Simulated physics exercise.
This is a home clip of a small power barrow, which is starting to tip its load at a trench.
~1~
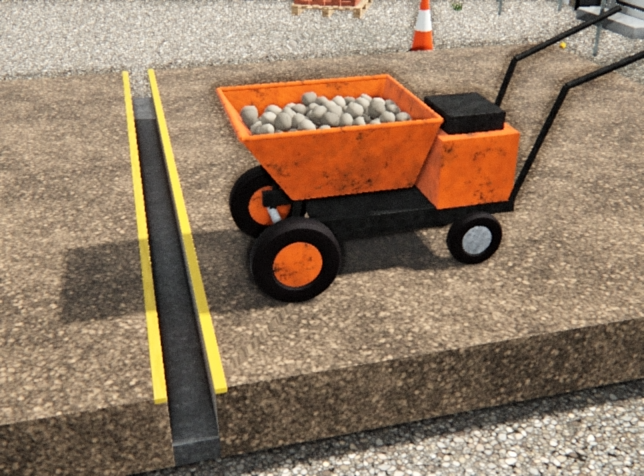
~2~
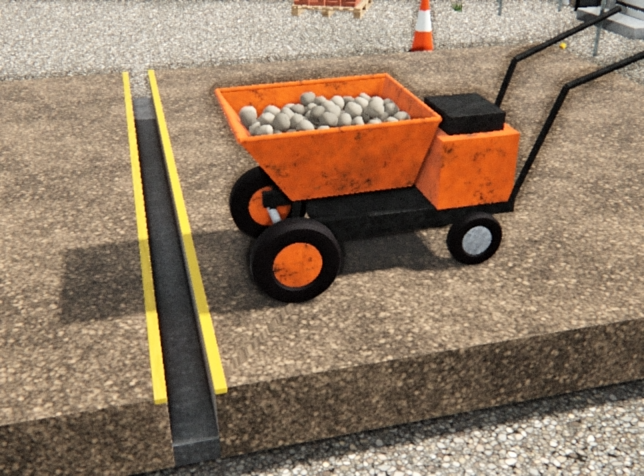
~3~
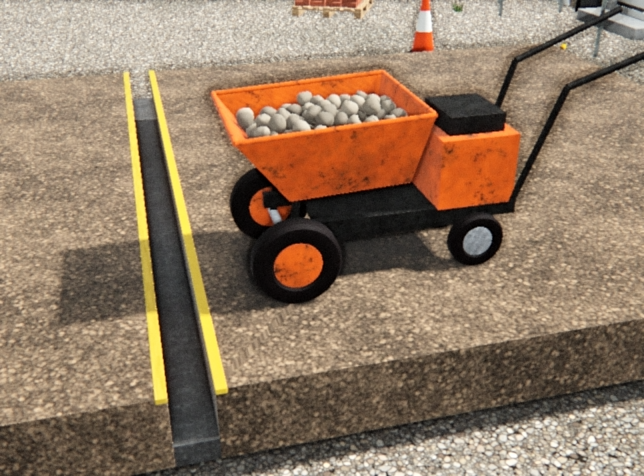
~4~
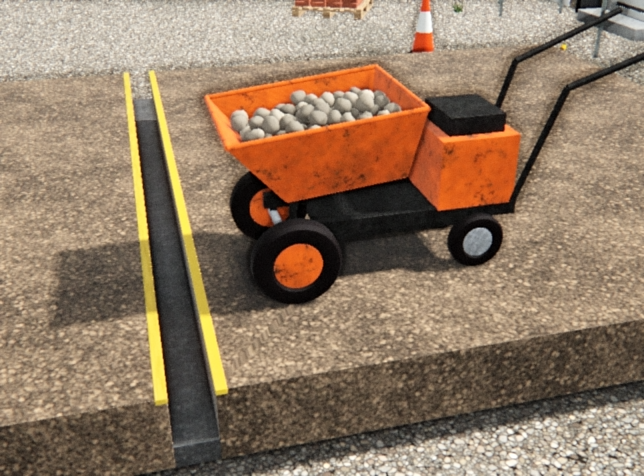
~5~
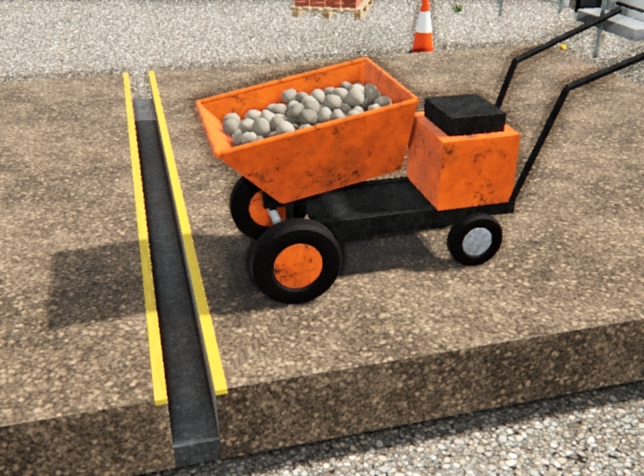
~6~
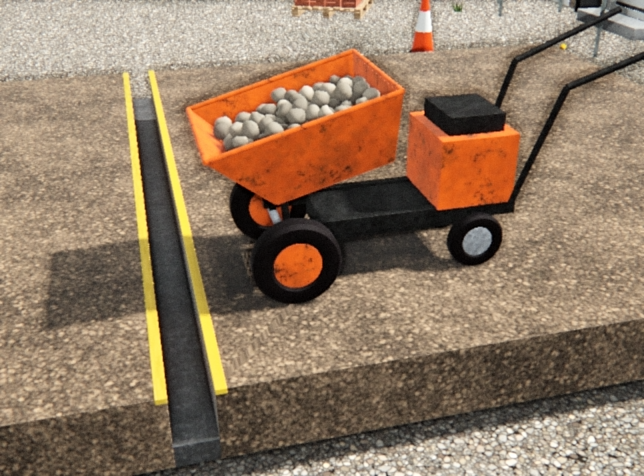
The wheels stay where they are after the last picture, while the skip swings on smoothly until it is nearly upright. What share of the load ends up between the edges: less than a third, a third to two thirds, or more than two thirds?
Less than a third.
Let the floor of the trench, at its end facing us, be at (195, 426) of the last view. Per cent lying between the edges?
Something close to 0 per cent.
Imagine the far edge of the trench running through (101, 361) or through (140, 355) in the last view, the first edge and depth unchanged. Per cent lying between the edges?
For the first it's 70 per cent, for the second 10 per cent.
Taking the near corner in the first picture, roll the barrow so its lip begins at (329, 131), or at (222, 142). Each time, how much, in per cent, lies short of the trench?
20 % for the first, 0 % for the second.
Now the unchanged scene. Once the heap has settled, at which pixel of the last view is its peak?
I'd place the summit at about pixel (124, 257).
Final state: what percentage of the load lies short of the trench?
Around 0 per cent.
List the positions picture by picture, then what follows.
The first picture shows lip of the skip at (242, 140), level; top of the load at (339, 120), river pebbles; first edge of the trench at (211, 343); far edge at (155, 352), the trench under half as wide as the skip, and about as deep as wide.
The second picture shows lip of the skip at (240, 141), level; top of the load at (337, 120).
The third picture shows lip of the skip at (235, 144), tipped barely; top of the load at (334, 119).
The fourth picture shows lip of the skip at (228, 149), tipped a little; top of the load at (342, 108).
The fifth picture shows lip of the skip at (217, 155), tipped a little; top of the load at (342, 112).
The sixth picture shows lip of the skip at (206, 163), tipped clearly; top of the load at (332, 108); first edge of the trench at (211, 344); far edge at (156, 353).
Soon, skip tipped steeply; all in the skip.
A while on, skip tipped steeply; most in the skip; a small part beyond it; a stray few falling.
Towards the end, skip tipped right over; about a quarter in the skip; about two thirds beyond it; a stray few falling.
Finally, skip tipped right over; a small part in the skip; a stray few in or heaped over the trench; most beyond it.
